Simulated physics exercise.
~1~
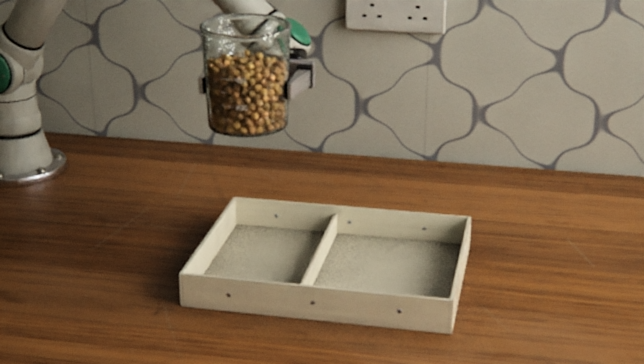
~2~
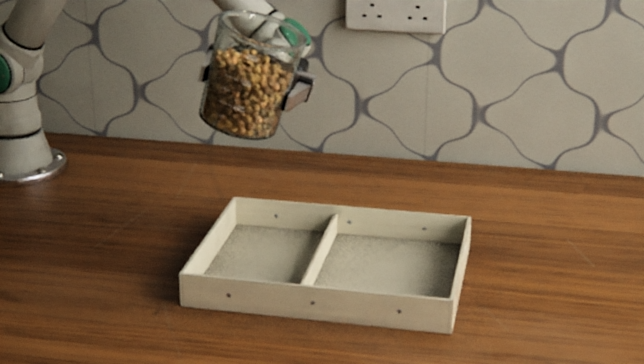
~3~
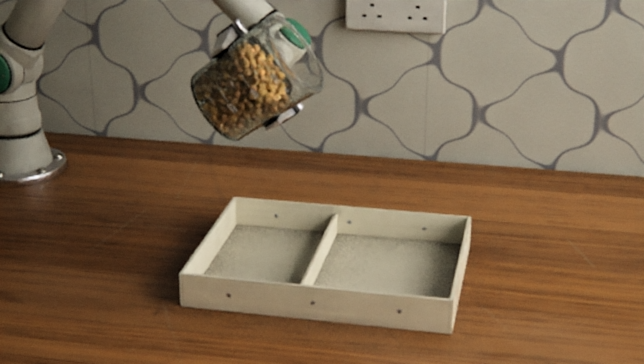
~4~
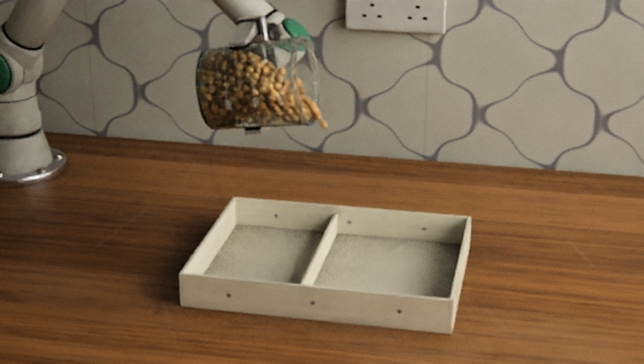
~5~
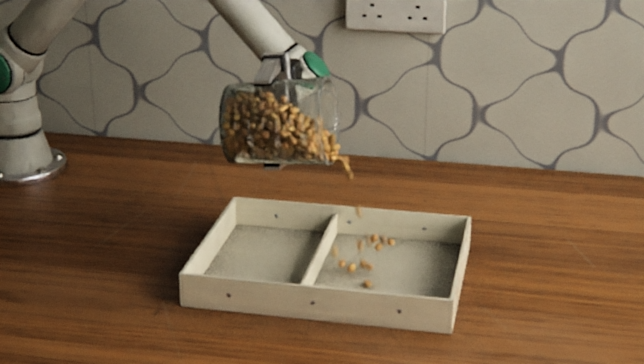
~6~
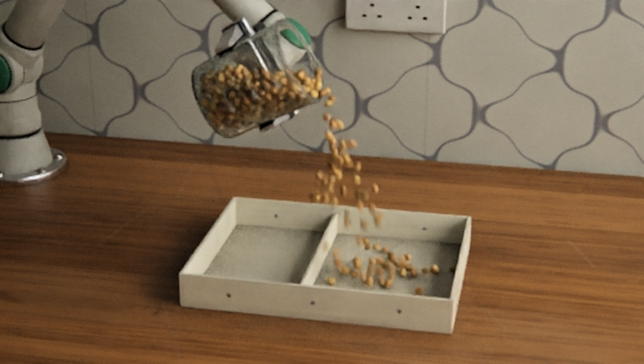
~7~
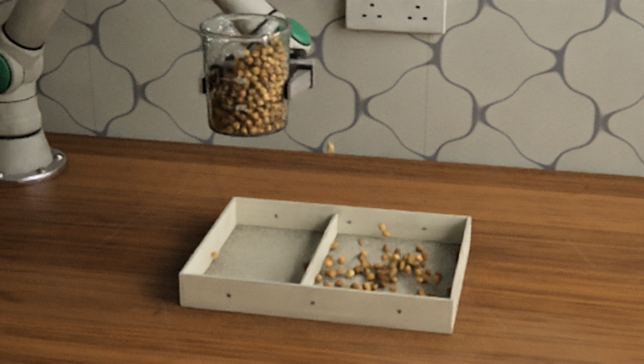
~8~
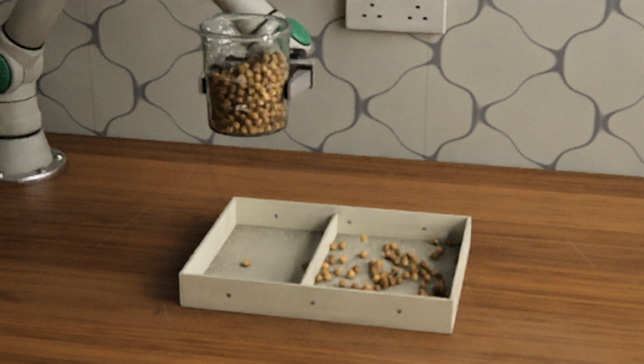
A fixed, slightly raised view shows a brown wooden worktop against a pale wall patterned with grey curving lines, with a white socket at the top. A white and green robot arm at the upper left holds a clear cup of tan dried chickpeas above a pale, shallow tray split in two by a cross wall. The arm tips the cup onto its side and lowers it to the right, and chickpeas spill into the right-hand part. It draws back up as more tumble down, then turns upright. Most chickpeas remain in the cup, with a scattering in the right part and very few in the left.
